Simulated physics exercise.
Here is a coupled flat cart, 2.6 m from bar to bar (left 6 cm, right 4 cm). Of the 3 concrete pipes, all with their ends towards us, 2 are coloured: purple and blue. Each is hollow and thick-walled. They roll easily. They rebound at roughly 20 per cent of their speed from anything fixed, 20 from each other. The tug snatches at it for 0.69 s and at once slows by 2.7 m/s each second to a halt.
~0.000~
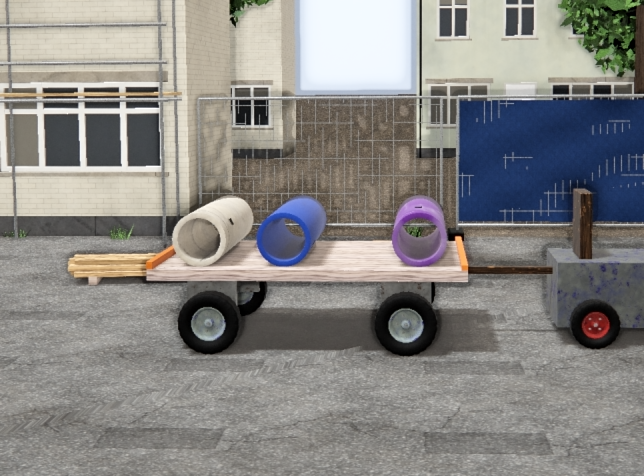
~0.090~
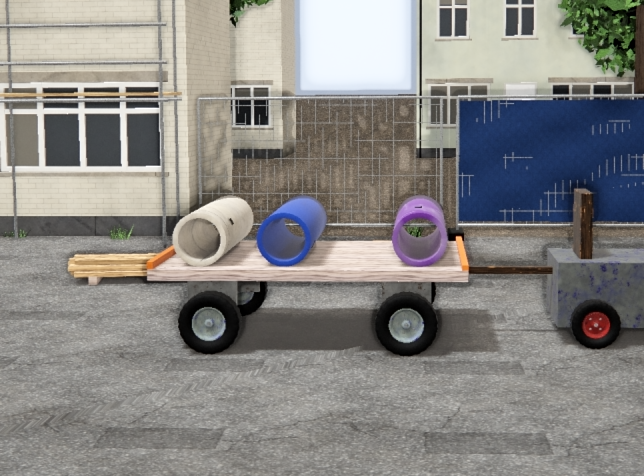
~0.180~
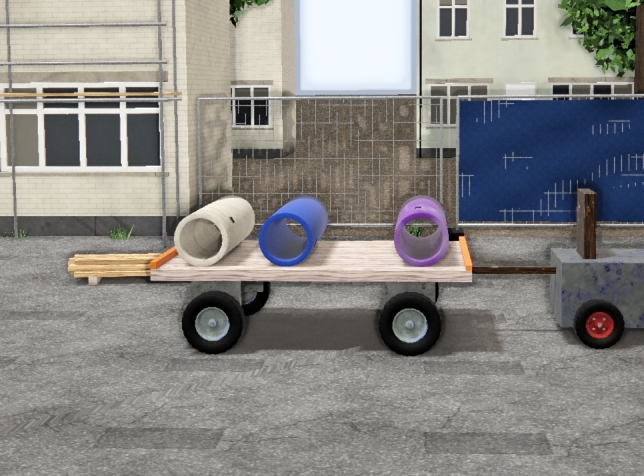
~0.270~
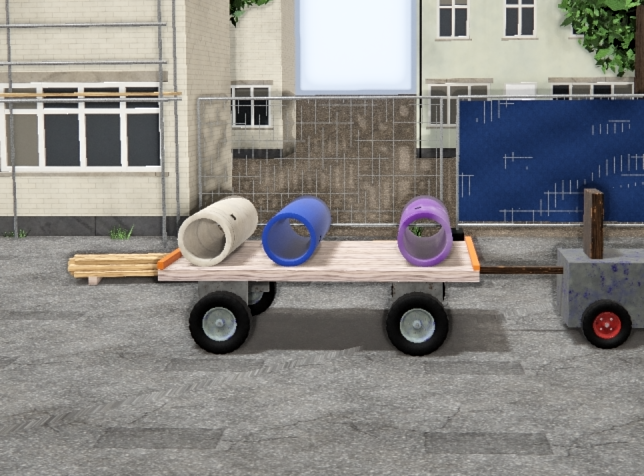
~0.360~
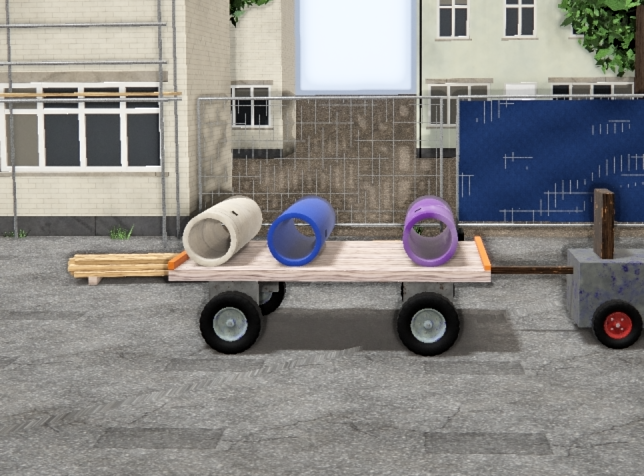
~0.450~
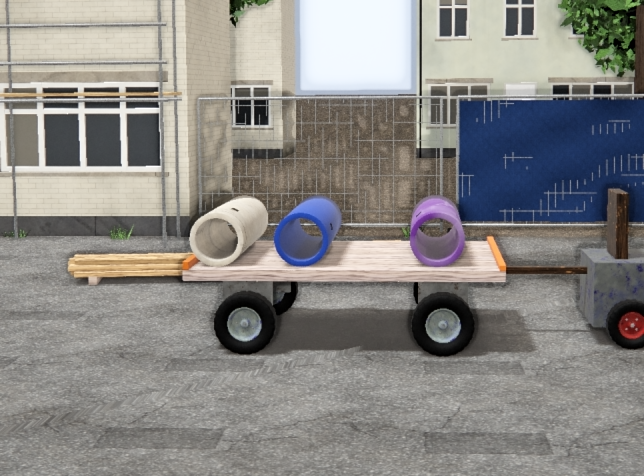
A flat cart carrying three pipes rolls slowly right, the pipes shifting left across its deck.
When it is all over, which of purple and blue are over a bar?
The purple pipe is kept aboard, the blue stays on the cart.
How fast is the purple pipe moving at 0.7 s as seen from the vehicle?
Near 1.0 m/s.
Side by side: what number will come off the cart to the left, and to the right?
Left 1, right 0.
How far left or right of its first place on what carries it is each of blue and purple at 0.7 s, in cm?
Blue 40 left, purple 40 left.
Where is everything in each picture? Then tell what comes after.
Purple (419, 240), blue (283, 240); right bar at (465, 268); cart at rest; 3 of the 3 make up the bottom layer on the deck, in the first frame.
Purple (420, 240), blue (284, 240); right bar at (465, 268); cart moving right at 0.2 m/s, in the second frame.
Purple (421, 240), blue (285, 240); right bar at (469, 268); cart moving right at 0.5 m/s, in the third frame.
Purple (425, 240), blue (289, 240); right bar at (477, 268); cart moving right at 0.8 m/s, in the fourth frame.
Purple (430, 240), blue (294, 240); right bar at (488, 268); cart moving right at 1.2 m/s, in the fifth frame.
Purple (437, 240), blue (301, 240); right bar at (503, 268); cart moving right at 1.5 m/s, in the sixth frame.
By 0.7 s, purple is on the deck, 75 cm from the right bar, rolling left along the cart; blue is on the deck, 65 cm from the left bar, rolling left along the cart; 0 gone from the cart.
By 0.9 s, purple is on the deck, 95 cm from the right bar, rolling left along the cart; blue is on the deck, 40 cm from the left bar, rolling left along the cart; 0 gone from the cart.
By 1.9 s, purple is on the deck, 120 cm from the left bar, rolling right along the cart; blue is on the deck, 65 cm from the left bar, rolling right along the cart; 1 gone from the cart.
Finally (3.8 s), purple is on the deck, 100 cm from the right bar; blue is on the deck, 100 cm from the left bar; 1 gone from the cart.
